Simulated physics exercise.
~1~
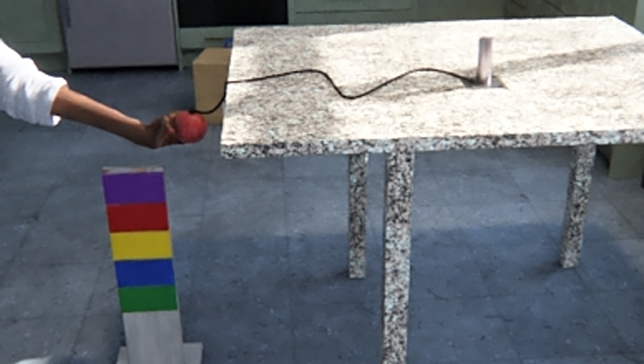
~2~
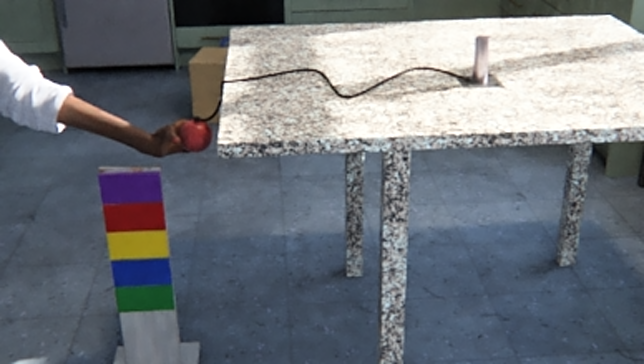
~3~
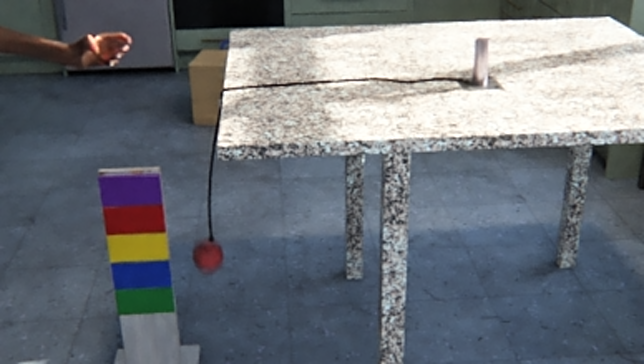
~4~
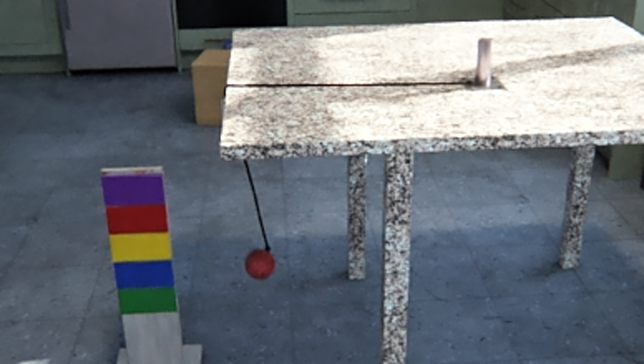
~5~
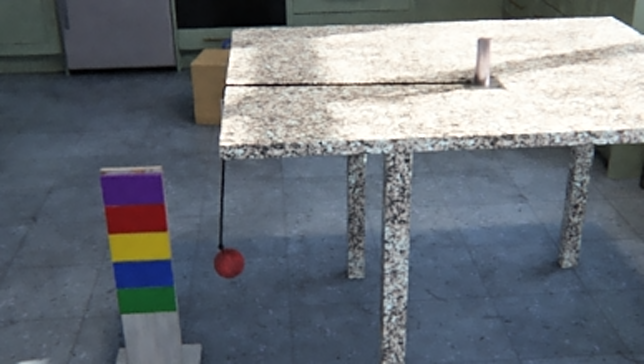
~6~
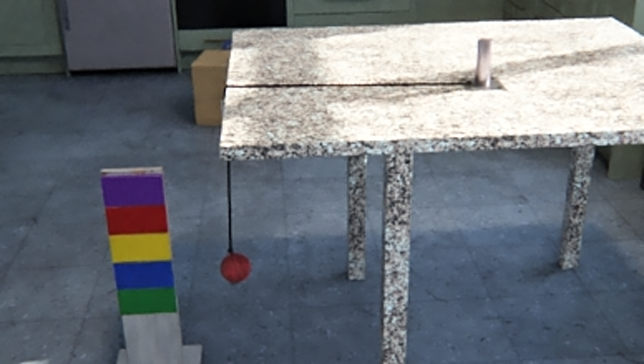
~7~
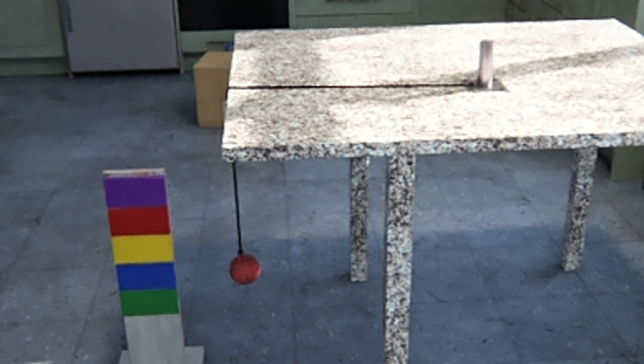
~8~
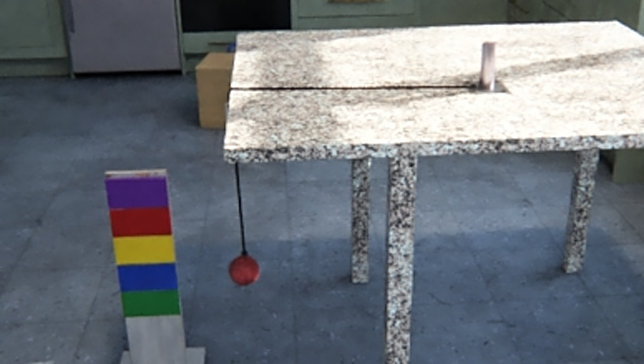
A red ball on a cord drops from a hand, swings, and hangs level with blue.
